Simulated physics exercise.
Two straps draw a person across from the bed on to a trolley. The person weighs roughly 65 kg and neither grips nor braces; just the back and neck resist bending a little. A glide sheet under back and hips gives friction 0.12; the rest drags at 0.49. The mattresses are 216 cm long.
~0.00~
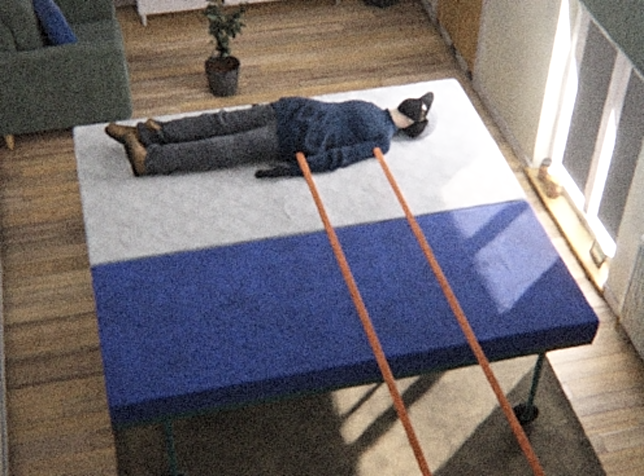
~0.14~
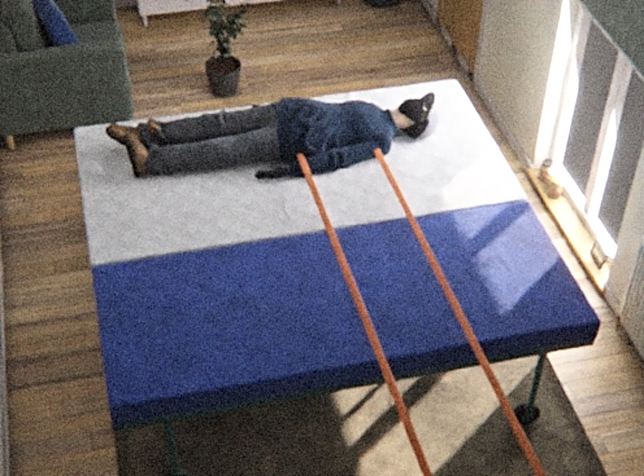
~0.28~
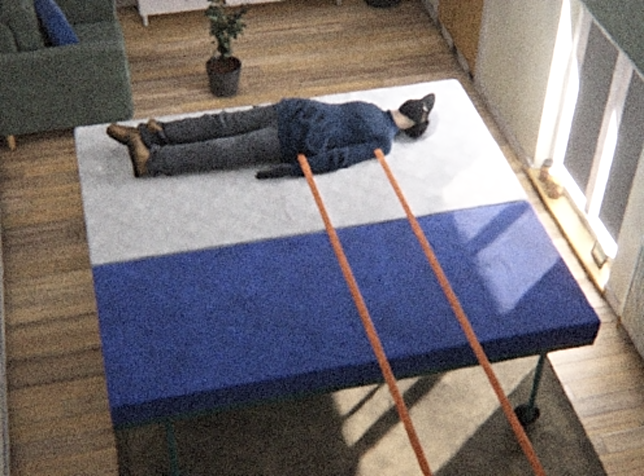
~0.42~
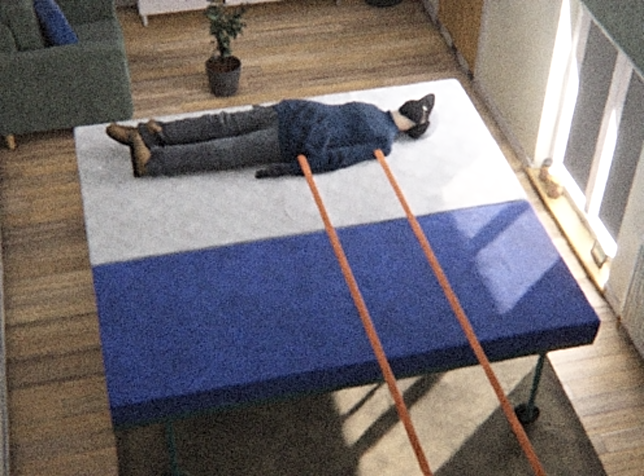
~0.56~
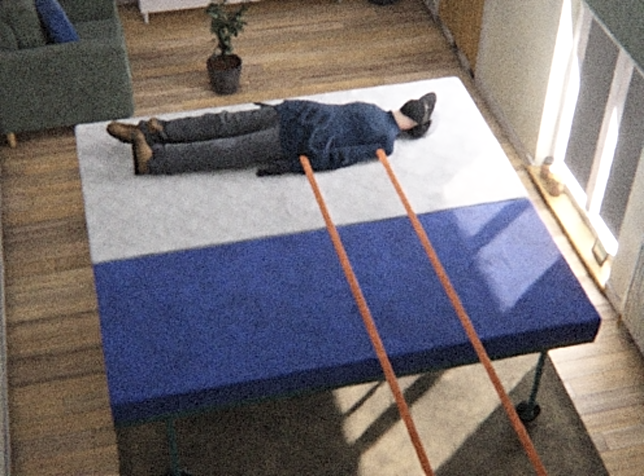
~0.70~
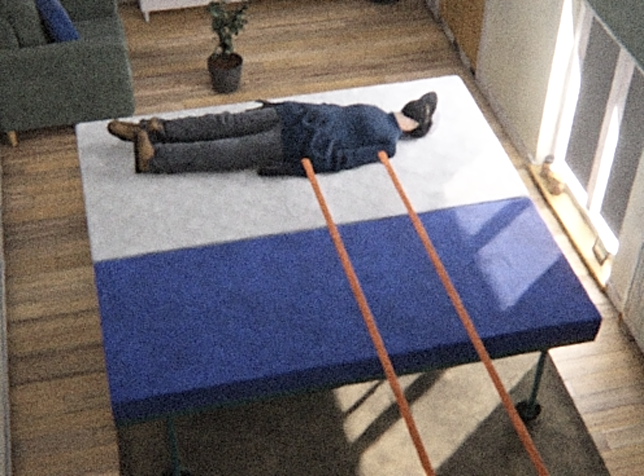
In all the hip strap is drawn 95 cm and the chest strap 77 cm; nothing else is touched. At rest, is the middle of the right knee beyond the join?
Here the right knee rests short of the join.
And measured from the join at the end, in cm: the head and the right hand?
Head 4 short, right hand 64 short.
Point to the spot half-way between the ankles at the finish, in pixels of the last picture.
Near (188, 222).
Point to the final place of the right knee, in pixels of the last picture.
At about (259, 210).
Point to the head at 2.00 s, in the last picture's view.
Around (437, 173).
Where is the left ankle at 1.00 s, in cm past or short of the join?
Some 60 cm short of it.
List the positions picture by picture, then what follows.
The first picture shows right knee (216, 127), left hand (275, 174); hips 0 cm across so far.
The second picture shows right knee (217, 127), left hand (276, 174); hips 0 cm across so far.
The third picture shows right knee (218, 128), left hand (276, 174); hips 1 cm across so far.
The fourth picture shows right knee (217, 128), left hand (276, 173); hips 2 cm across so far.
The fifth picture shows right knee (218, 127), left hand (276, 171); hips 5 cm across so far.
The sixth picture shows right knee (219, 128), left hand (278, 172); hips 8 cm across so far.
After 1.00 s the right knee is 69 cm short of the join, near (221, 134) in the last picture's view.
After 1.50 s the right knee is 52 cm short of the join, near (235, 154) in the last picture's view.
After 2.00 s the right knee is 31 cm short of the join, near (251, 180) in the last picture's view.
Final state at 3.6 s, head stops short of the join; left hand crosses the join; right hand stops short of the join; left ankle crosses the join; right ankle stops short of the join; right knee stops short of the join.
